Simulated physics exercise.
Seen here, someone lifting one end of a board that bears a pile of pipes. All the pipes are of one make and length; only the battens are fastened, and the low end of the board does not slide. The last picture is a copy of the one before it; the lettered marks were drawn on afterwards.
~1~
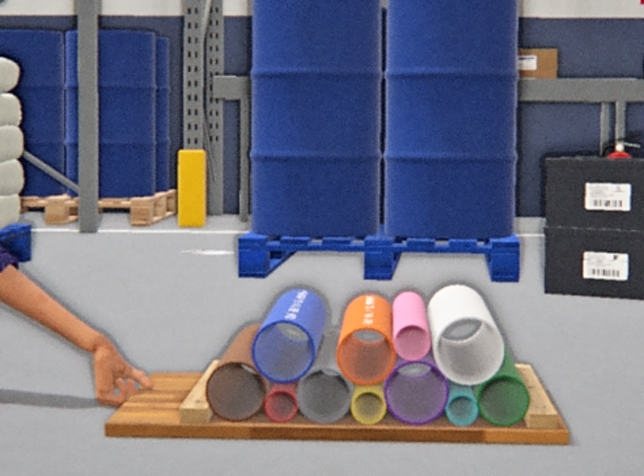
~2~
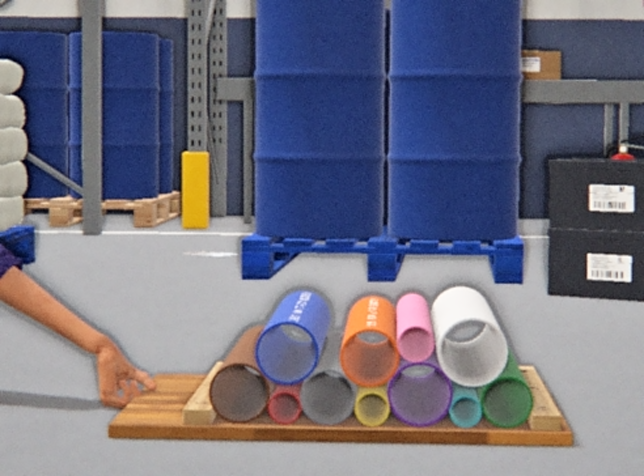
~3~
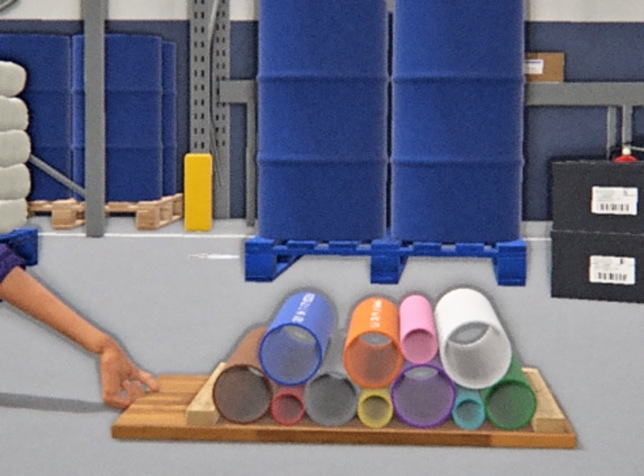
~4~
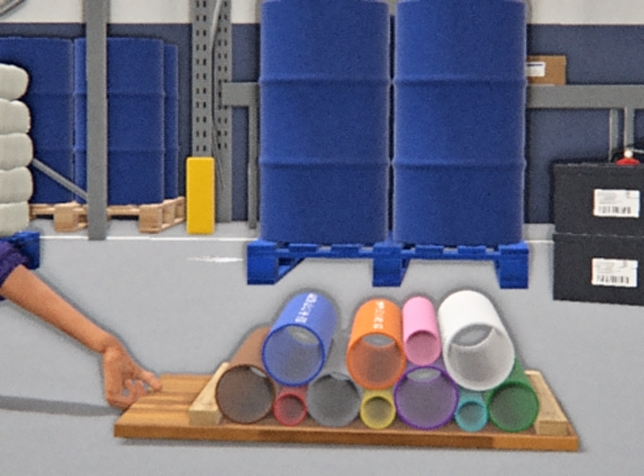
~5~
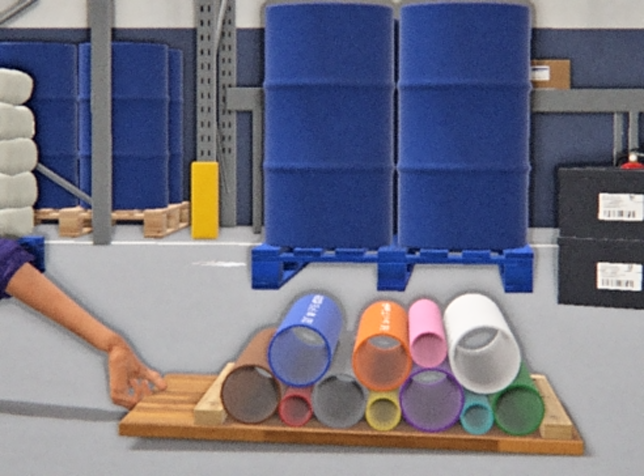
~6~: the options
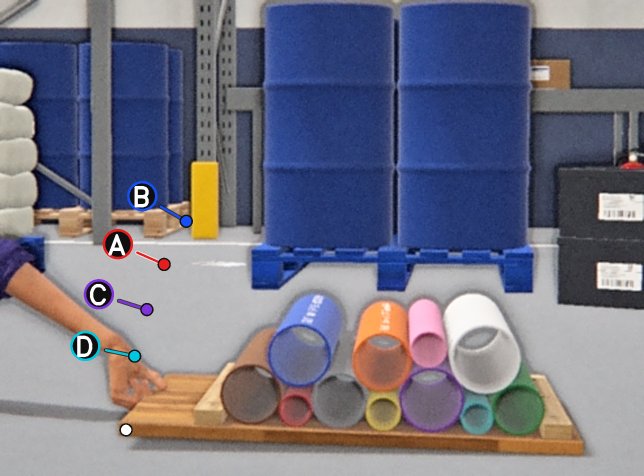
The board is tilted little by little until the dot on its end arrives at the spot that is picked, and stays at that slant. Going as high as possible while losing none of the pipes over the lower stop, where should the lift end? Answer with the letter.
It can be raised to B.
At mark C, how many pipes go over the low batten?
The count is none.
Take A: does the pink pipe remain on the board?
Yes.
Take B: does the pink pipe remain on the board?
The pink pipe: Yes.
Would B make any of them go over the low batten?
At B: No.
On the marked copy, A at (164, 265); B at (186, 221); C at (147, 310); D at (135, 356); the white dot at (126, 430).
Taking B. A third of the way, board at 17°.
Two thirds of the way, board at 29°.
When it is over, board at 29°, none over the low batten.
As for the rest, A none over the low batten; C none over the low batten; D none over the low batten.
